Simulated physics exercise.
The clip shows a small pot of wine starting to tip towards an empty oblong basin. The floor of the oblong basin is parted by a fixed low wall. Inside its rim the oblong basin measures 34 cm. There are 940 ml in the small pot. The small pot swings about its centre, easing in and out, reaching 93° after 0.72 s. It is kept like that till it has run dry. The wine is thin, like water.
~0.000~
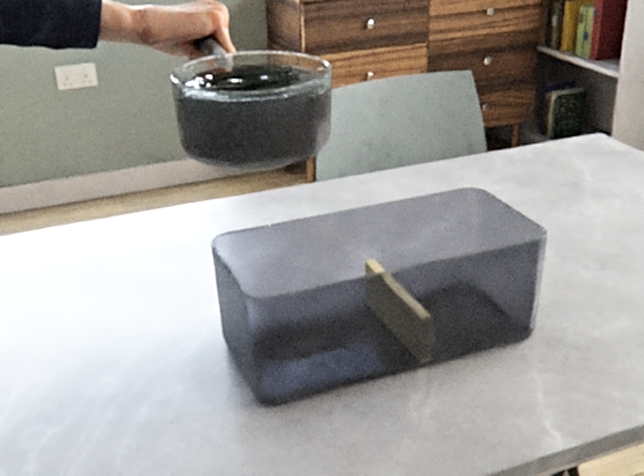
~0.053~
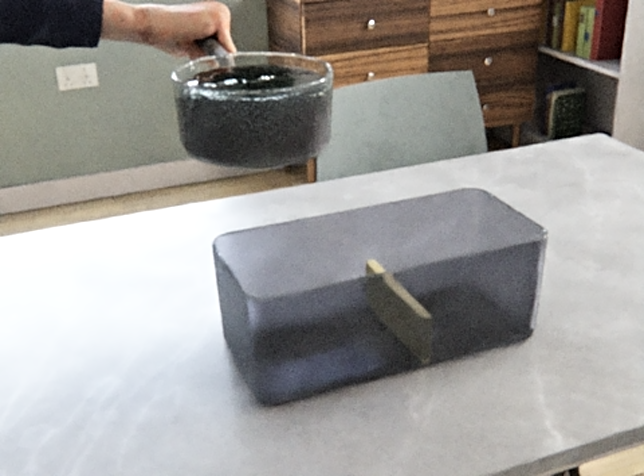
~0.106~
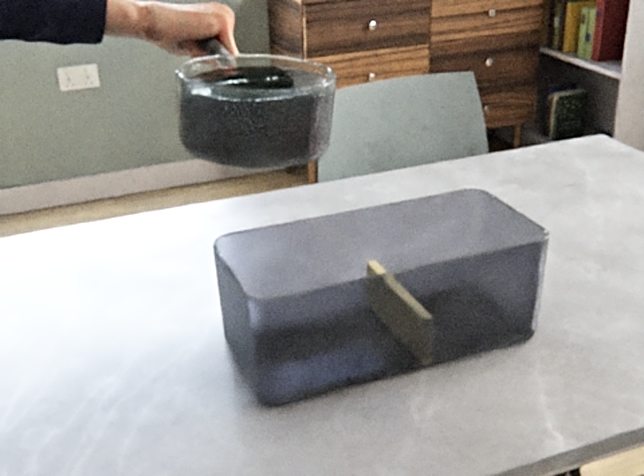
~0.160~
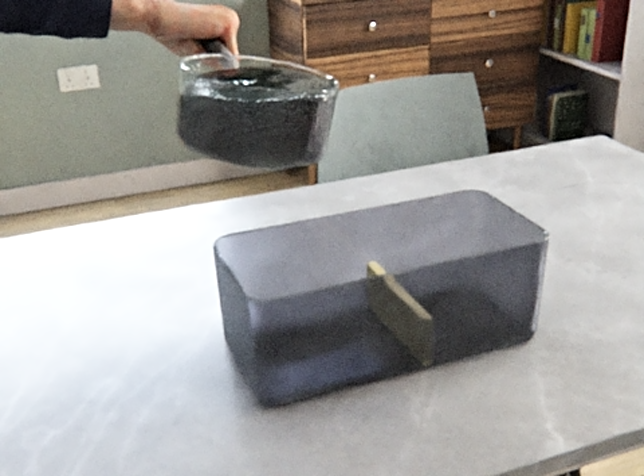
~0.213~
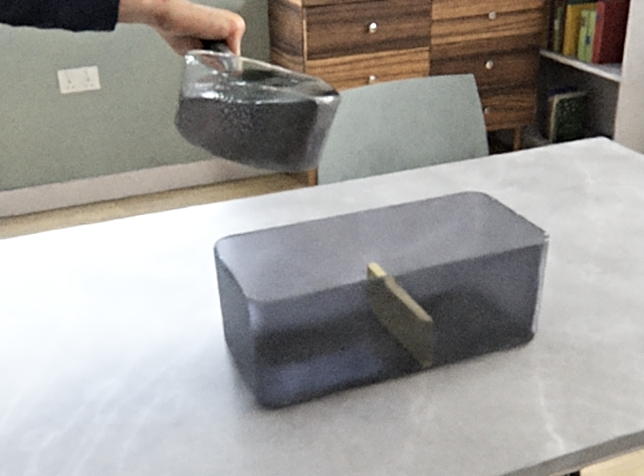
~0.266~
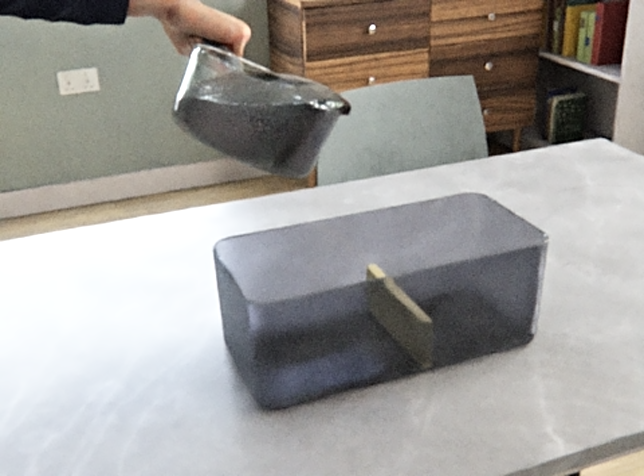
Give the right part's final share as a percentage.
The far part has some 44 per cent.
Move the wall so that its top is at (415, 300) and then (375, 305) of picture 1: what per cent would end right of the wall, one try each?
In turn about 20 and 70 per cent.
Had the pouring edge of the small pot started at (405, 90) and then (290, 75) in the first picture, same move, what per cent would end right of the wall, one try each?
First 95, then 5 per cent.
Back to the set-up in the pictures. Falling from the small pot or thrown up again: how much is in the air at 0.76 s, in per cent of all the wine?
Some 9 per cent.
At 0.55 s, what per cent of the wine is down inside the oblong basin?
Near 22 in a hundred.
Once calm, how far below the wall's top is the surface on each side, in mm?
Left about 38 mm, right about 38 mm.
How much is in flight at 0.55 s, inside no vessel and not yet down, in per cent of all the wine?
About 44 per cent.
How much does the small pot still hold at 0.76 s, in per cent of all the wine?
About 10 per cent.
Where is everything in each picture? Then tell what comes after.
Tilt 0°; pouring edge (324, 64); surface from (176, 91) to (320, 73); the oblong basin's rim runs from (227, 268) to (513, 210); the wall's top is at (396, 288), in the first picture.
Tilt 1°; pouring edge (326, 66); surface from (178, 90) to (322, 73), in the second picture.
Tilt 5°; pouring edge (329, 71); surface from (180, 90) to (324, 76), in the third picture.
Tilt 11°; pouring edge (331, 80); surface from (182, 91) to (327, 78), in the fourth picture.
Tilt 19°; pouring edge (333, 92); surface from (183, 93) to (331, 86); 1 per cent is over the edge, in the fifth picture.
Tilt 28°; pouring edge (333, 106); surface from (179, 97) to (329, 97); 5 per cent is over the edge, in the sixth picture.
By 0.55 s the tilt is 81° and 35 per cent is still to pour, 8 is left of the wall and 14 right of it.
By 0.76 s the tilt is 93° and 10 per cent is still to pour, 38 is left of the wall and 43 right of it.
By 0.98 s the tilt is 93° and 3 per cent is still to pour, 50 is left of the wall and 43 right of it.
By 1.22 s the tilt is 93° and 1 per cent is still to pour, 54 is left of the wall and 44 right of it.
At rest 55 per cent lies left of the wall, 44 right of it and 1 outside.
